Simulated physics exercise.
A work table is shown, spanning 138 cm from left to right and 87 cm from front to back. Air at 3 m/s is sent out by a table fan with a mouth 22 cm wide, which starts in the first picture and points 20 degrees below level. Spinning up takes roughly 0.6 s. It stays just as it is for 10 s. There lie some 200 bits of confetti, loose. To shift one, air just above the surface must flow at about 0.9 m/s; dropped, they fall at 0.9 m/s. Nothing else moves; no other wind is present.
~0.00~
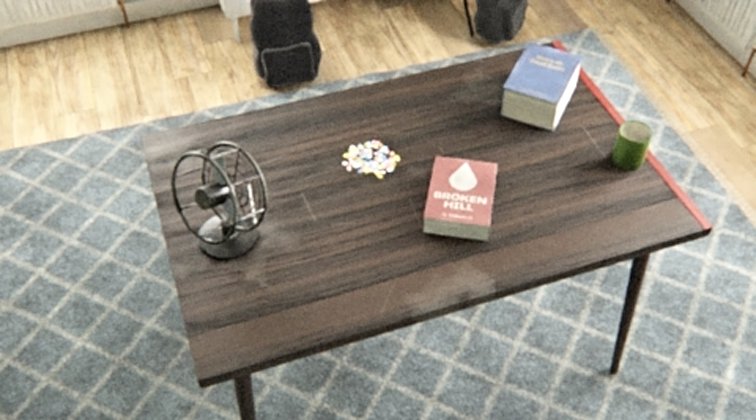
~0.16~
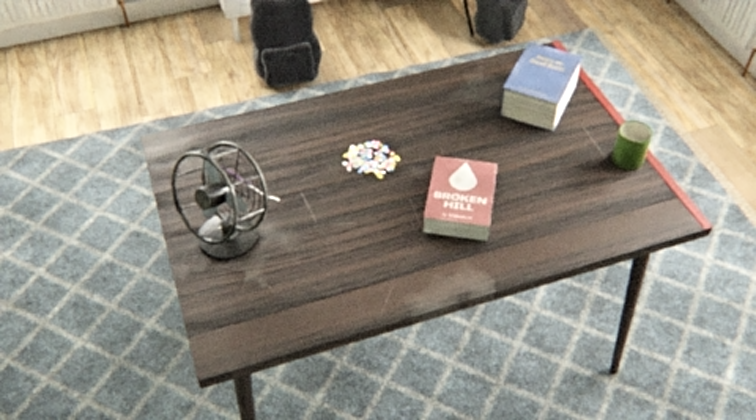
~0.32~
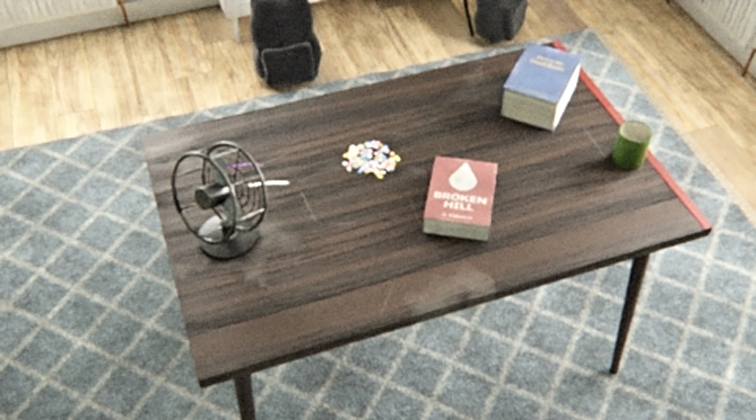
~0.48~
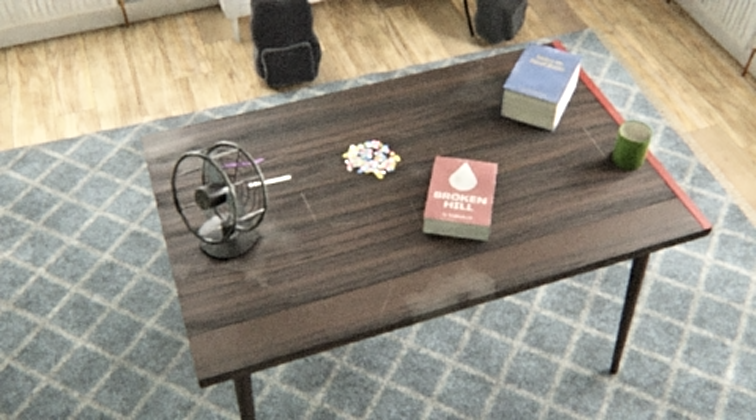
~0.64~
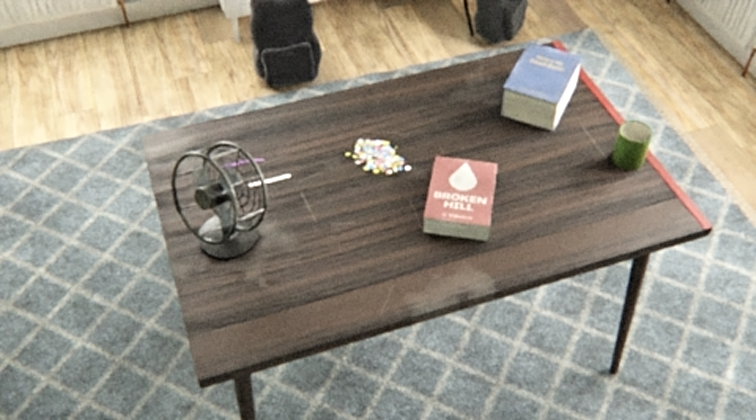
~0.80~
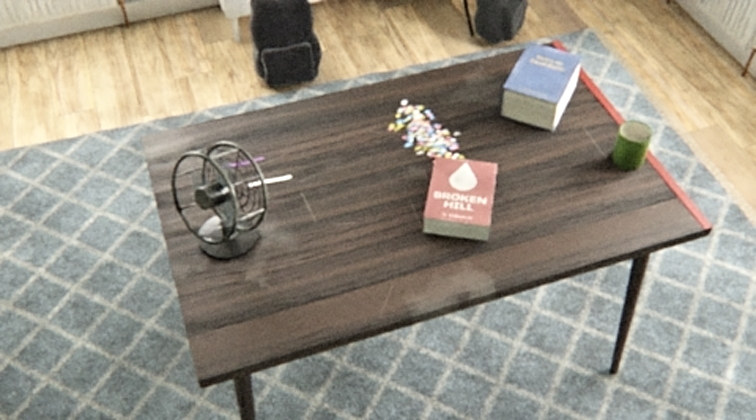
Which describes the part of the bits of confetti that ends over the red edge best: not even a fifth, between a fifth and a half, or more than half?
I think one in five to half will wind up past that edge.
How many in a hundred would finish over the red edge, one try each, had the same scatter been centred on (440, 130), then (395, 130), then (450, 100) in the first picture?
Try by try: About 40 per cent, 20 per cent and 10 per cent.
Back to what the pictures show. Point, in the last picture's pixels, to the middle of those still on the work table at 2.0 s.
The middle ends up close to (570, 148).
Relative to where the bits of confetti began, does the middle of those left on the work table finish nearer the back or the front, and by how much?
Direction: Frontward; shift: About 20 cm.
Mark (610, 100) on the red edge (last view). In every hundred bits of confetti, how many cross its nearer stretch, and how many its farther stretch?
I'd put near 25 percent on the nearer stretch and close to 15 percent on the farther one.
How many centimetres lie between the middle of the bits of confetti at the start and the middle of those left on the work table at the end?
That works out close to 65 centimetres.
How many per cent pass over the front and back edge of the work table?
Roughly 0 per cent at the front edge and 40 per cent at the back edge.
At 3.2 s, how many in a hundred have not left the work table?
Near 30 %.
After 2.0 s the count stands so, 12 % are over the red edge; the middle of those still in play is near (570, 148).
After 3.2 s the count stands so, 24 % are over the red edge; the middle of those still in play is near (594, 153).
After 5.5 s the count stands so, 29 % are over the red edge; the middle of those still in play is near (592, 166).
After 10.0 s, at the end, 34 % are over the red edge; the middle of those still in play is near (600, 154).
